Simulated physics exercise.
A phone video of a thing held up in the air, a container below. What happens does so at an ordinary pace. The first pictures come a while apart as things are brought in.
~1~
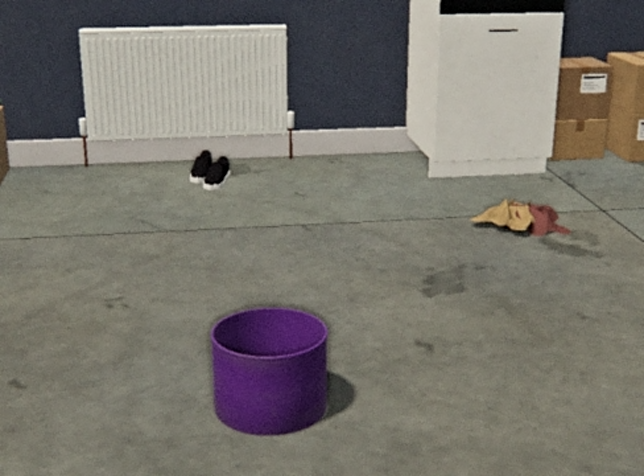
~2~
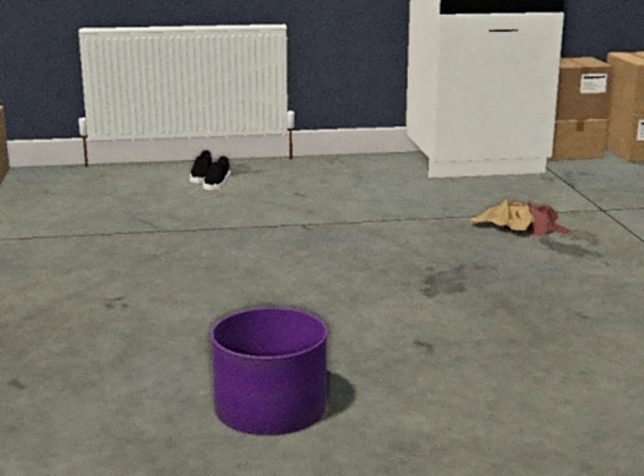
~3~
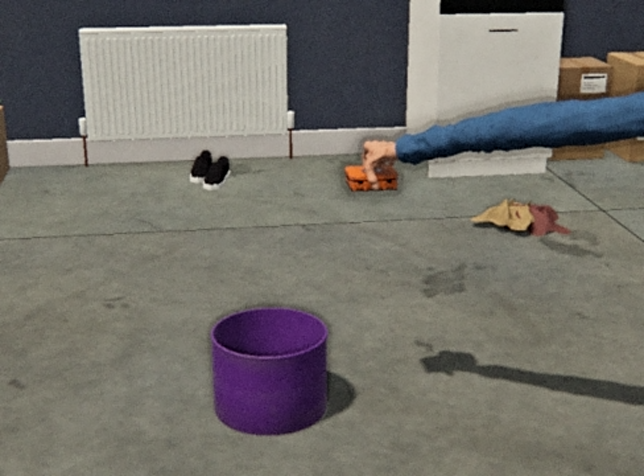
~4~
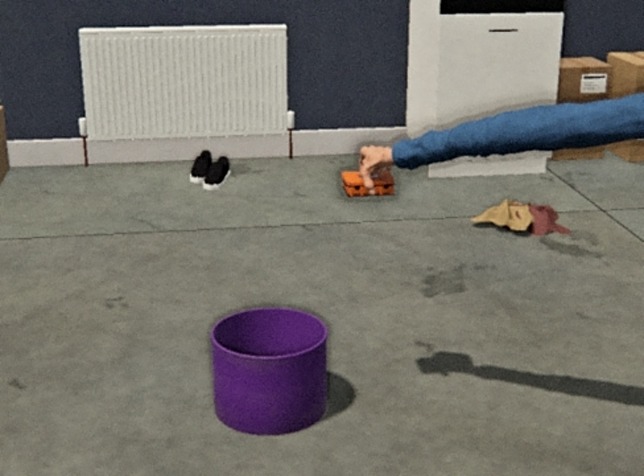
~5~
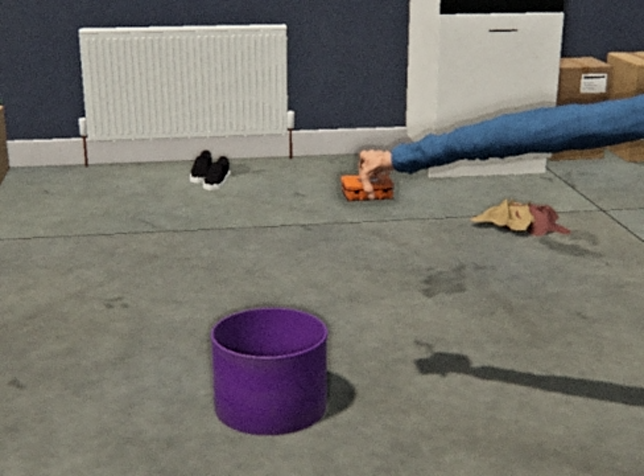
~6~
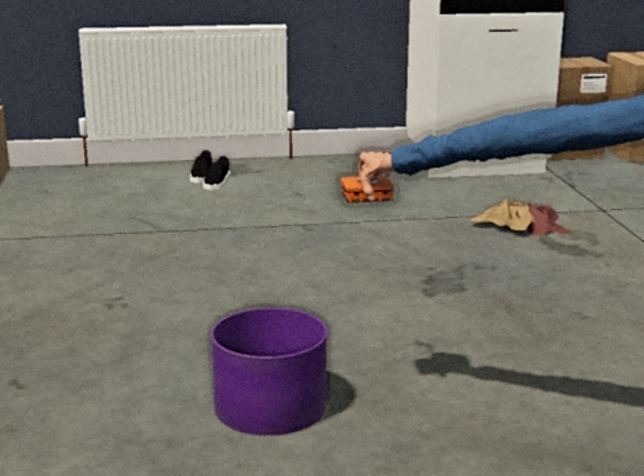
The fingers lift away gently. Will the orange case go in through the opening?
No.
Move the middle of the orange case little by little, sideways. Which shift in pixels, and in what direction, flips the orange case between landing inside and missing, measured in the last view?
Close to 44 pixels leftward.
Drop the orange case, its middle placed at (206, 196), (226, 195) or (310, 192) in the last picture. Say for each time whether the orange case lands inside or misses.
Taking them in order, it never enters, then is captured, then is captured.
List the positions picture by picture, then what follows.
Bin (270, 369), in the first picture.
Bin (270, 369), in the second picture.
Still on the way; orange case (371, 178); bin (270, 369), in the third picture.
Still on the way; orange case (368, 183); bin (270, 369), in the fourth picture.
Still on the way; orange case (367, 187); bin (270, 369), in the fifth picture.
In place, still held; orange case (367, 189); bin (270, 369), in the sixth picture.
Then, 0.28 s later than the last frame, orange case dropping near (366, 289).
When it is over, the orange case falls beside it, near (364, 393).
